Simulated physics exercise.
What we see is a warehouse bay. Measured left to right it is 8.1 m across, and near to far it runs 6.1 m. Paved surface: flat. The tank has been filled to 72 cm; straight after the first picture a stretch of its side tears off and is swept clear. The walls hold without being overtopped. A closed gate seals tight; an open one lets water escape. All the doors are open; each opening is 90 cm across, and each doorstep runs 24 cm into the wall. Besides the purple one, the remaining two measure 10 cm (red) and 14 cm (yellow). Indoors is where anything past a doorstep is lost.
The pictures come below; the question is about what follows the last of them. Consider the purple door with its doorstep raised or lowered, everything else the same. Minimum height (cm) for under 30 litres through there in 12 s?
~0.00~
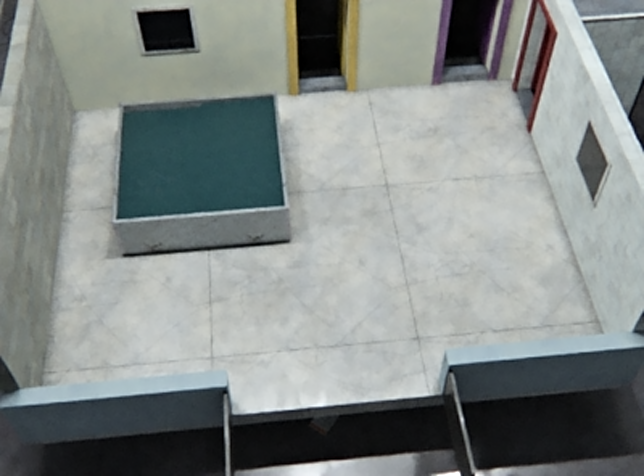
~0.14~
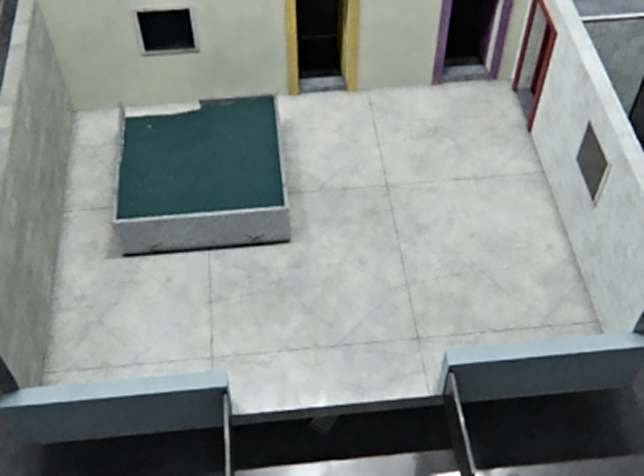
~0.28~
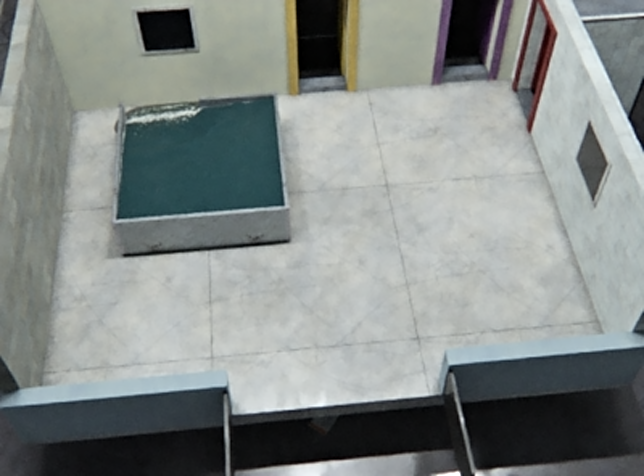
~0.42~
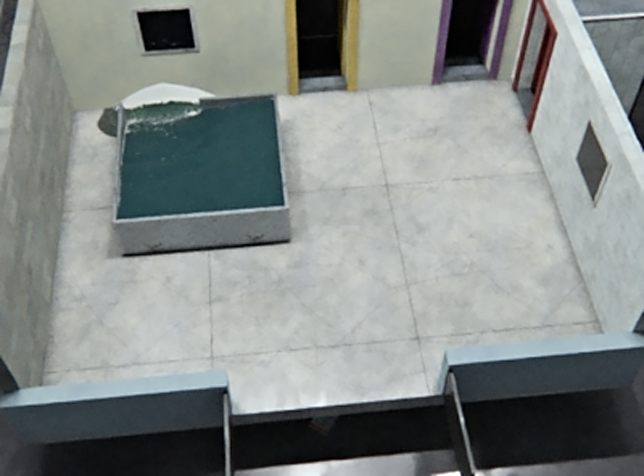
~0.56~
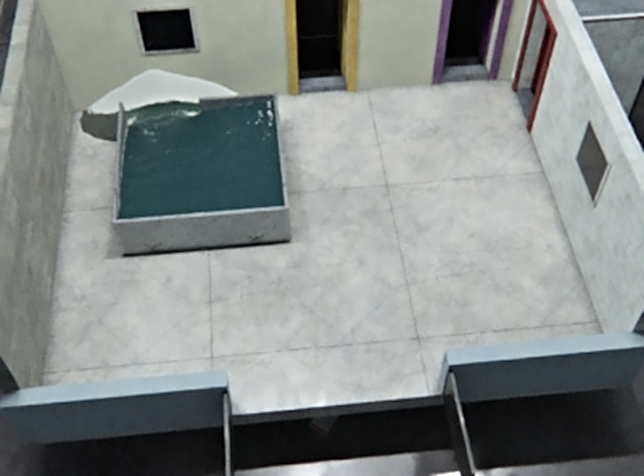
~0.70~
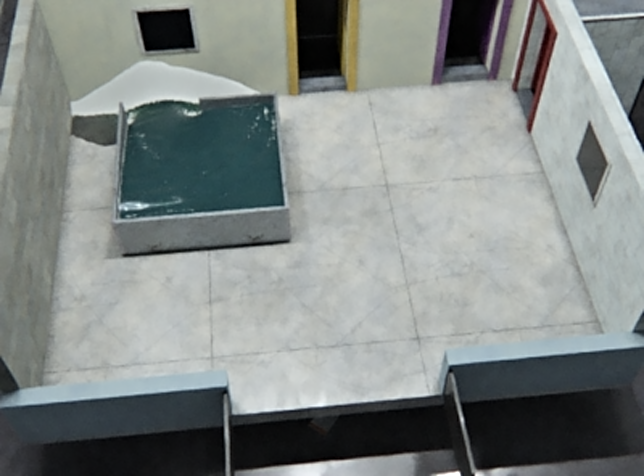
Roughly 9 cm.
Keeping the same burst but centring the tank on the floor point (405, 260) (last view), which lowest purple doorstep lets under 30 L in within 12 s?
In that case about 9.5 cm.
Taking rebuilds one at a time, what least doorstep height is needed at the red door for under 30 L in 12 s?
For red, a step near 20 cm.
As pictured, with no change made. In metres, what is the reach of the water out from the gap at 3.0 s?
The front is some 6.4 m out.
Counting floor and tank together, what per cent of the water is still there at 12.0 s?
Around 90 in a hundred parts remain.
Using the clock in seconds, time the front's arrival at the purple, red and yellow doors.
The purple door at 2.4 seconds, the red door at 2.6 seconds, the yellow door at 1.0 seconds.
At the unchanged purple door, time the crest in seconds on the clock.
Some 10.0 s, more or less.
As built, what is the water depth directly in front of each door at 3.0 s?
Depths, in cm - purple: 7, red: 22, yellow: 10.
After 1.4 s water covers 10 % of the floor, deepest (71 cm) near (84, 115); it has not reached the purple door.
After 3.0 s water covers 45 % of the floor, deepest (45 cm) near (84, 115); 7 cm at the purple door, 0 litres in over its 17 cm doorstep.
After 12.0 s water covers 100 % of the floor, deepest (14 cm) near (164, 123); 12 cm at the purple door, 0 litres in over its 17 cm doorstep.
At the purple door as built, the water arrived by 2.4 s and peaked near 12 cm at 10.2 s.
Run again over the same 12 s with other heights there, 39 litres in over 8 cm, 13 litres over 10.5 cm. The limit of 30 litres is kept from about 9 cm up.
